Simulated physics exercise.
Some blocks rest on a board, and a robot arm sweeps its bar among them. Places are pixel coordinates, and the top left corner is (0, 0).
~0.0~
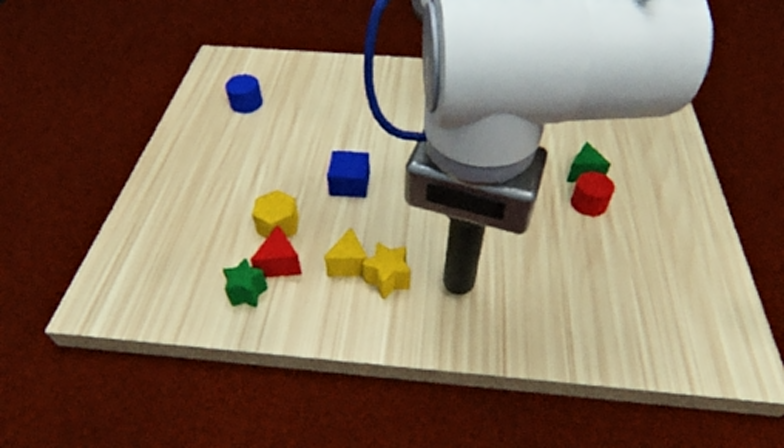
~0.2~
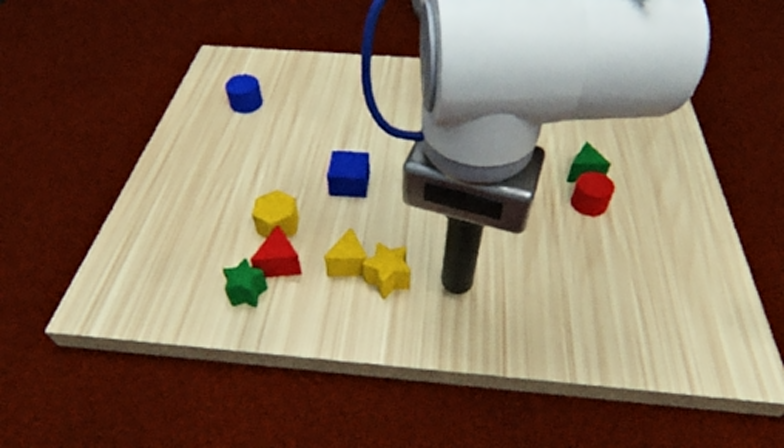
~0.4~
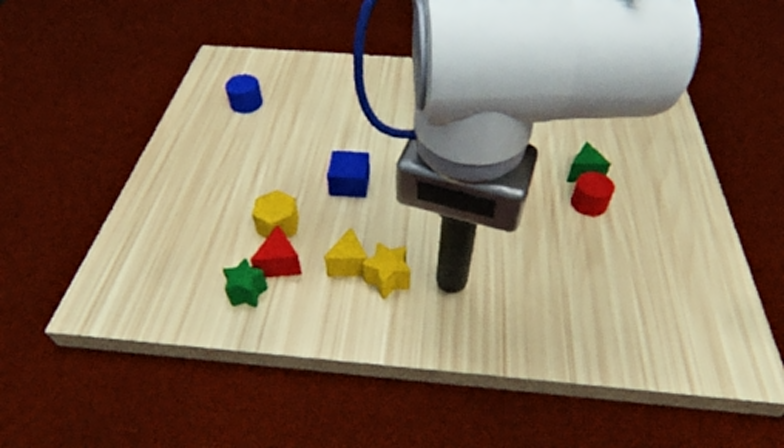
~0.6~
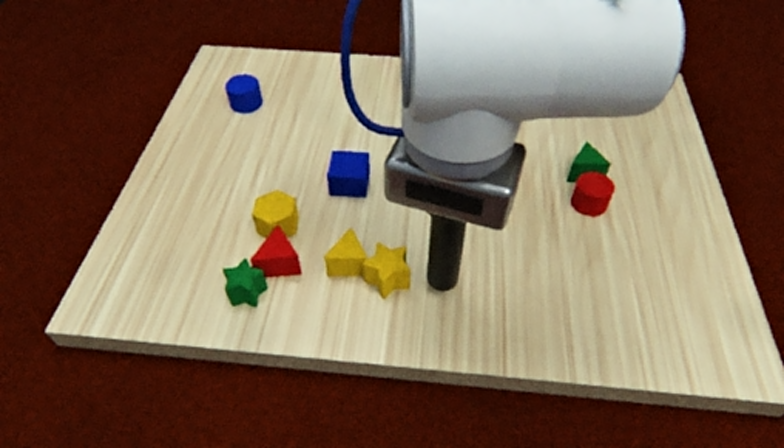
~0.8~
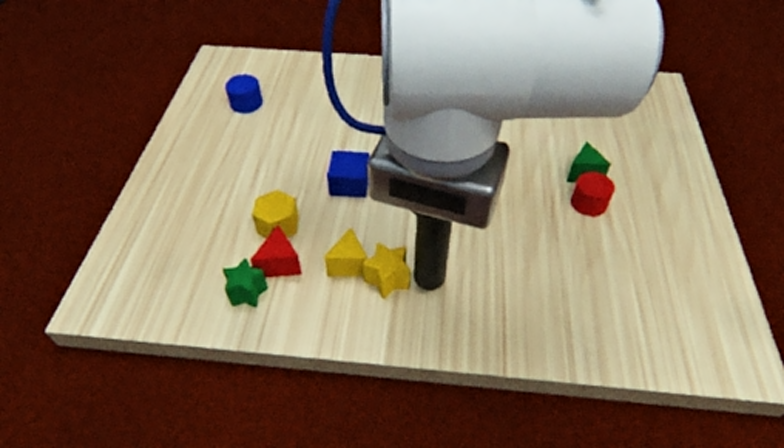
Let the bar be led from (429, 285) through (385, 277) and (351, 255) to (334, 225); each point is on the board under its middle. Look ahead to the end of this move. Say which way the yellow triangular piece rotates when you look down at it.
If we look at it from overhead, the yellow triangular piece pivots clockwise.
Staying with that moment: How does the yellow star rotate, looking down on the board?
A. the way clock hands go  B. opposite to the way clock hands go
B.
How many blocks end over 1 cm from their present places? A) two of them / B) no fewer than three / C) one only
A.
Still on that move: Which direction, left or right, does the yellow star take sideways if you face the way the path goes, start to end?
Its sideways move is to the left.
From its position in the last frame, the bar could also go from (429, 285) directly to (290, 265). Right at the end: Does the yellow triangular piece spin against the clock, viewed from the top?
It seems not.
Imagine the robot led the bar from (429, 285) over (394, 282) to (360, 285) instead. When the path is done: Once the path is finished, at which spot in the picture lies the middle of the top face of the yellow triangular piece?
At (318, 232).
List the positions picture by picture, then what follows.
In the first frame, bar's lower end (459, 283); yellow hexagonal block (274, 206); yellow triangular piece (347, 247); yellow star (388, 260).
In the second frame, bar (457, 282); blocks still.
In the third frame, bar (451, 281); blocks still.
In the fourth frame, bar (442, 279); blocks still.
In the fifth frame, bar (429, 278); yellow hexagonal block (274, 206); yellow triangular piece (347, 247); yellow star (388, 260).
On the path given first. One third of the way, bar (384, 270); yellow triangular piece (329, 237), turned 45° clockwise; yellow star (350, 260).
Two thirds of the way, bar (350, 247); yellow triangular piece (303, 230), turned 80° clockwise; yellow star (323, 253), turned 35° anticlockwise.
At the end, bar (333, 218); yellow hexagonal block still; yellow triangular piece (298, 226), turned 45° clockwise; yellow star (322, 253), turned 40° anticlockwise.
